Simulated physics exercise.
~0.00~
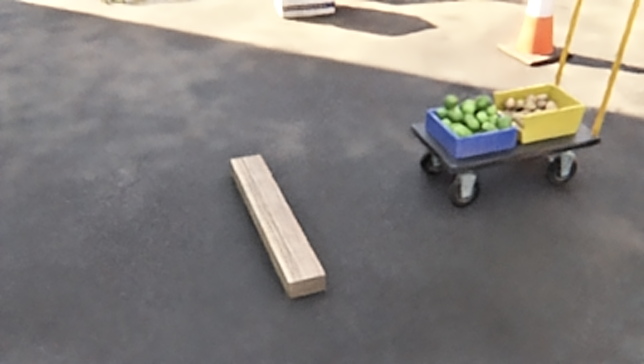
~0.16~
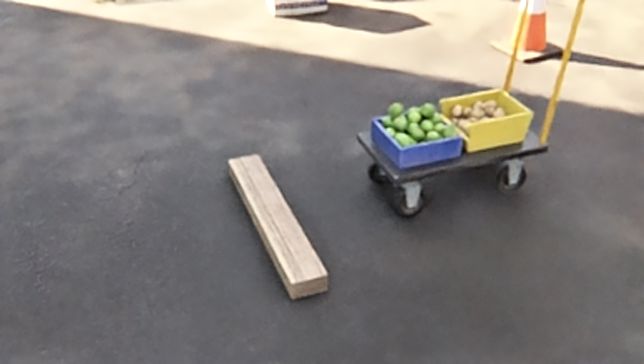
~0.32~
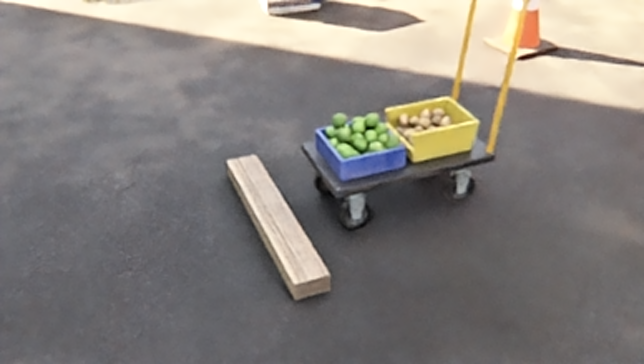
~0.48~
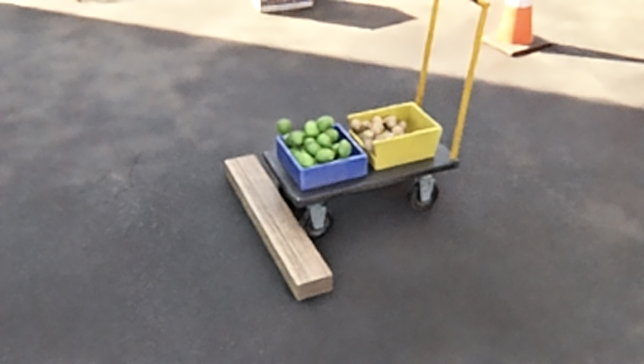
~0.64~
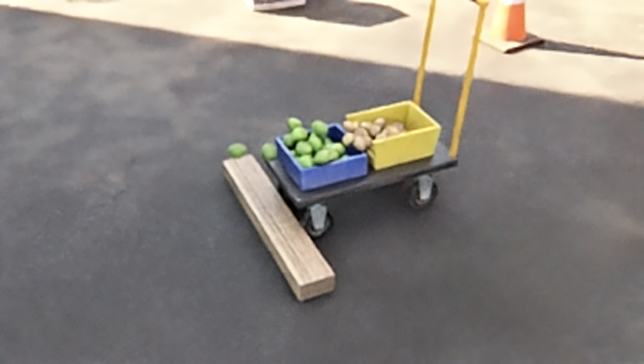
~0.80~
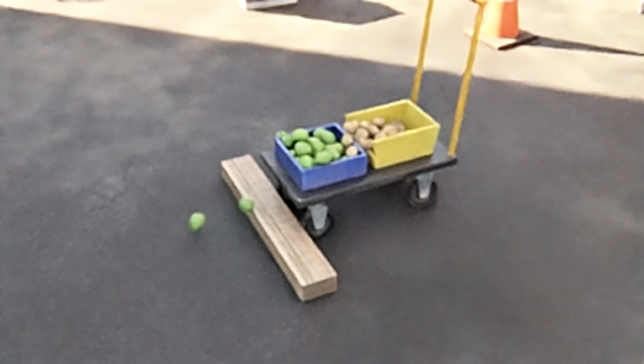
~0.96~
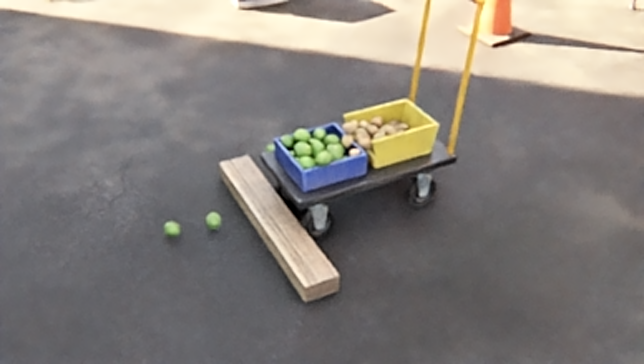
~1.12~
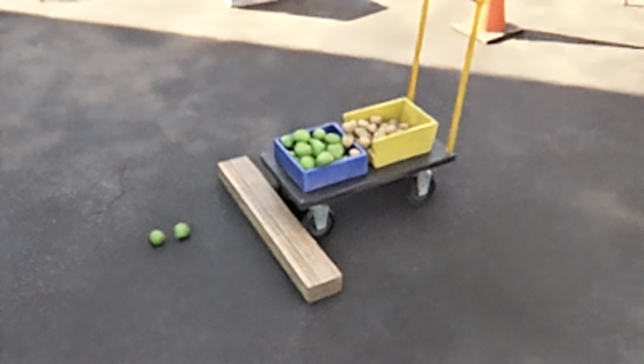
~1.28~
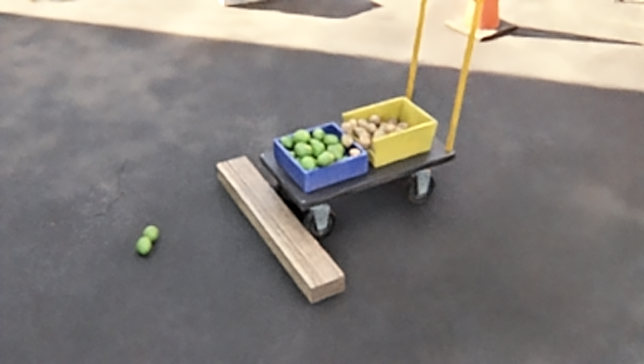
At the start, a flatbed trolley with yellow handle poles rolls left across dark pavement toward a long, pale wheel stop, carrying limes in a blue crate and potatoes in a yellow one. It reaches the stop and halts, with both crates staying in place on the deck. The potatoes shift left toward their crate's low side, while two limes fly out over the front of the blue crate. They drop beyond the stop and roll left along the ground. At the end, the two limes sit close together on the pavement, while most of the load remains in the crates.
